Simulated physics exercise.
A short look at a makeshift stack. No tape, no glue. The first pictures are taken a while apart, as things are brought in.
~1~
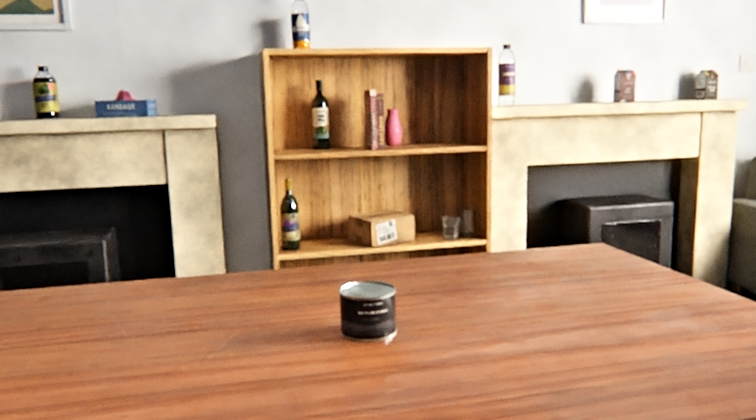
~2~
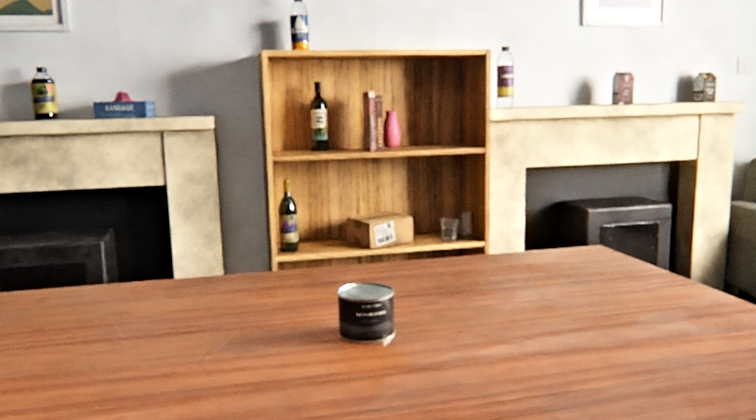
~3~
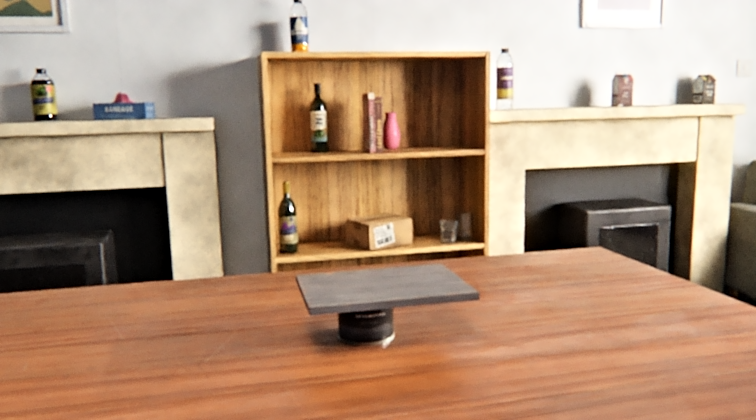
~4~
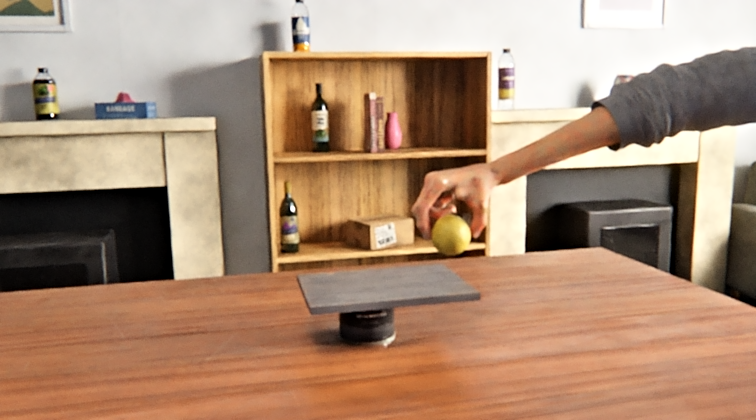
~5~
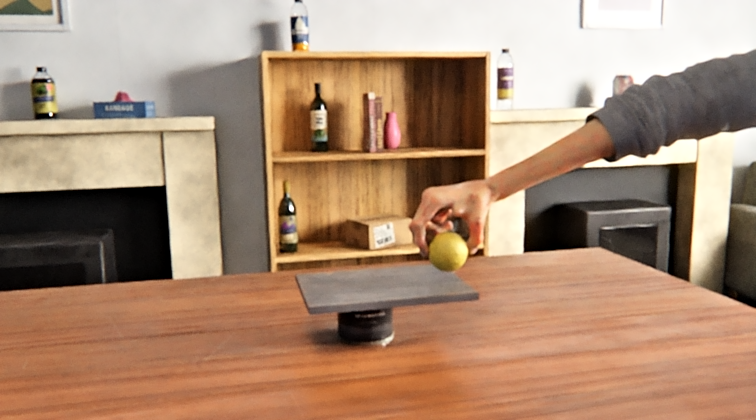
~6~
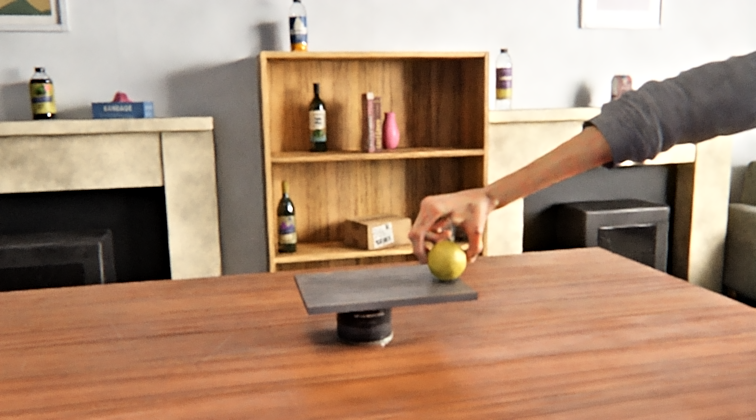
The clip opens on a small dark tin standing alone on a wooden table, with a bookcase and fireplaces behind. A flat grey board then appears on top of the tin. An arm reaches in from the right holding a yellow lemon and lowers it onto the board's right side, fingers still around it.
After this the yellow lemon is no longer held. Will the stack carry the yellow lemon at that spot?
Outcome: The stack loses its balance.
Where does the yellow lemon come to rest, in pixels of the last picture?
Near (489, 308).
Then, 0.30 s after the last picture, yellow lemon now fallen; grey board tipped 24° from how it was.
Then, 0.40 s after the last picture, grey board tipped 40° from how it was.
Then, 0.60 s after the last picture, grey board tipped 33° from how it was.
Then, 1.10 s after the last picture, grey board tipped 29° from how it was.
At rest, fallen, yellow lemon; left askew, grey board; black tub in place. Seen from the same camera at the end, yellow lemon near (489, 309). The stack comes apart.
